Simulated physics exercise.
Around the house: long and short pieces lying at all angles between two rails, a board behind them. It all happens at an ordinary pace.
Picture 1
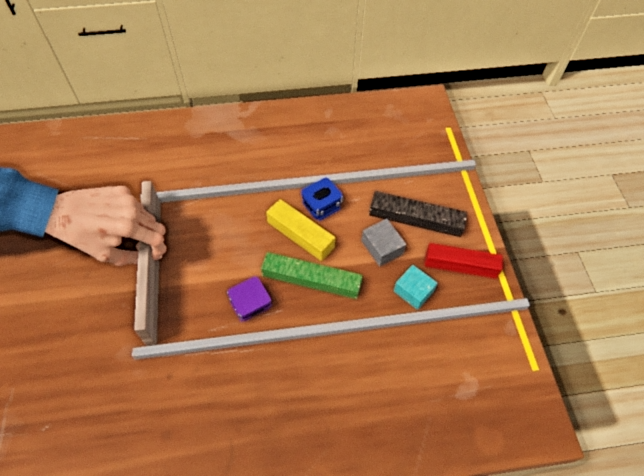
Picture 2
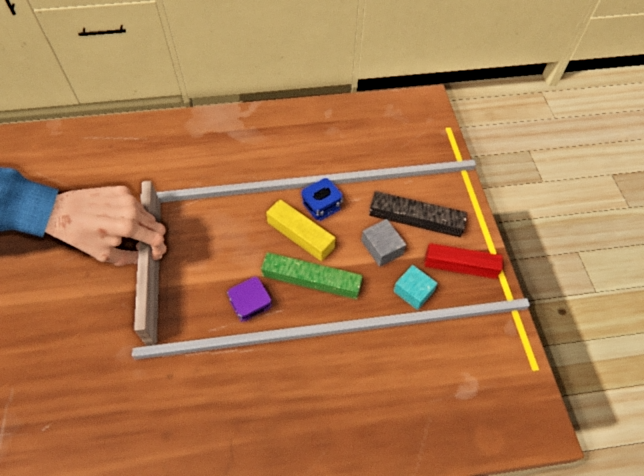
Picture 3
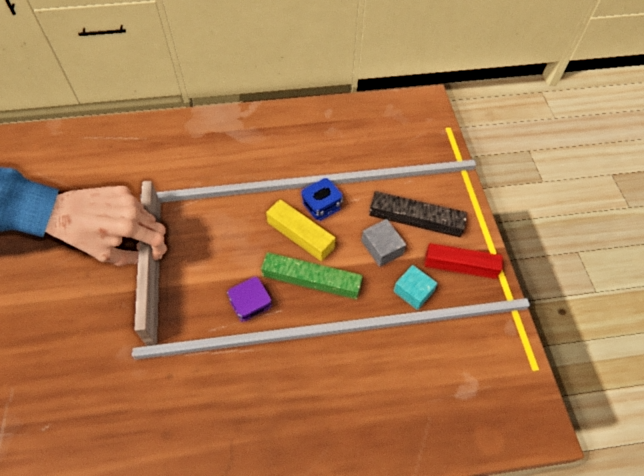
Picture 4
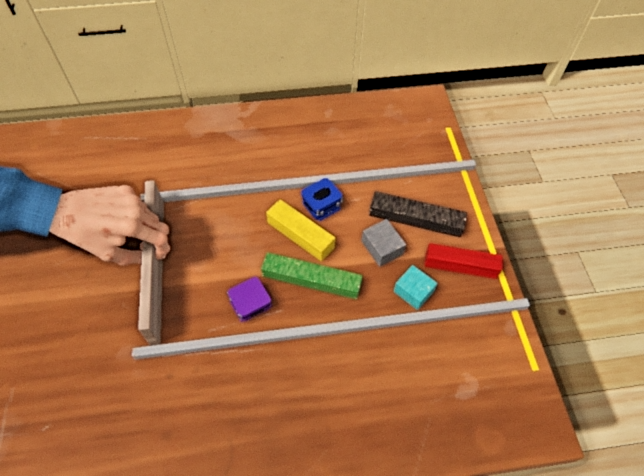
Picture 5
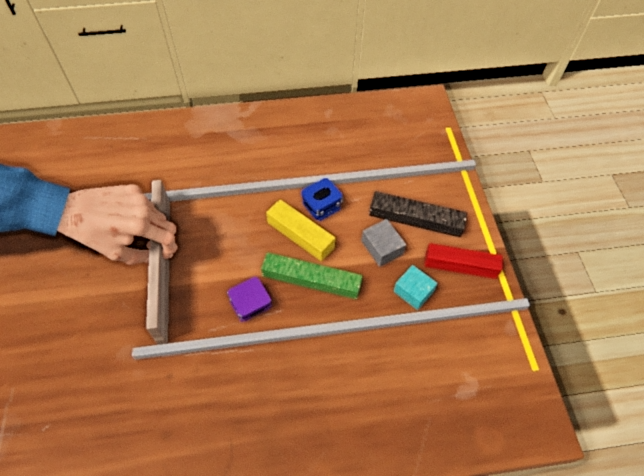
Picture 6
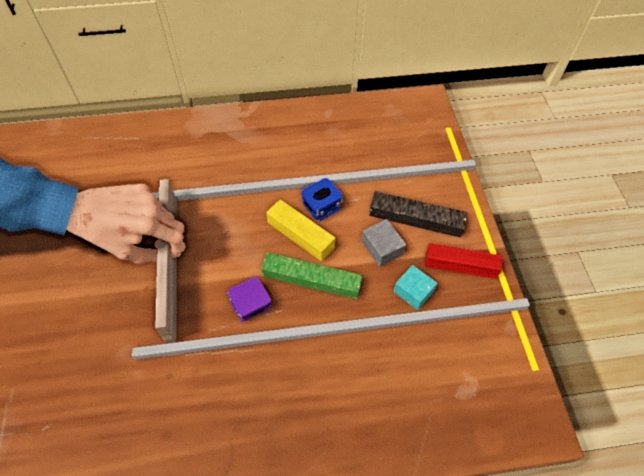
In this clip, a hand in a blue sleeve holds a board behind several colourful blocks and bars scattered between two rails, then slides it slightly right toward them while the pieces stay still on the wooden table.
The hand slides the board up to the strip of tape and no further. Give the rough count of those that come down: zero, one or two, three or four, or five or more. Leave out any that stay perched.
Here the number that fall off is five or more.
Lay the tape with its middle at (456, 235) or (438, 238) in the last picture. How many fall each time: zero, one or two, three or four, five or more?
In that order: Three or four; 3 or 4.
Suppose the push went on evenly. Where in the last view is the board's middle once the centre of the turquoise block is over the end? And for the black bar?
At (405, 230) for the turquoise block; at (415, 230) for the black bar.
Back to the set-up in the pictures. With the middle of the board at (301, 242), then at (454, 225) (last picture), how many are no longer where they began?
By then 5, and 8.
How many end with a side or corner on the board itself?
The number is 1.
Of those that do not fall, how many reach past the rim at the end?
That would be 1.
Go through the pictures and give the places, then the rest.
In the first picture, red stick (463, 261); black bar (418, 214); turquoise block (415, 287); board (149, 260); tape (486, 232).
In the second picture, black bar (417, 214); yellow bar (301, 230).
In the third picture, turquoise block (415, 287); grey block (383, 243).
In the fourth picture, red stick (463, 261); purple case (250, 300).
In the fifth picture, black bar (417, 214); blue case (322, 200).
In the sixth picture, red stick (463, 261); black bar (417, 214); turquoise block (415, 287); board (167, 258); tape (486, 232).
Soon after, none off yet; red stick at rest near (463, 261); black bar at rest near (417, 214); turquoise block displaced a little near (427, 289).
In the end, the number that fall off is five or more; gone, yellow bar, green bar, blue case, grey block, turquoise block, black bar and red stick.
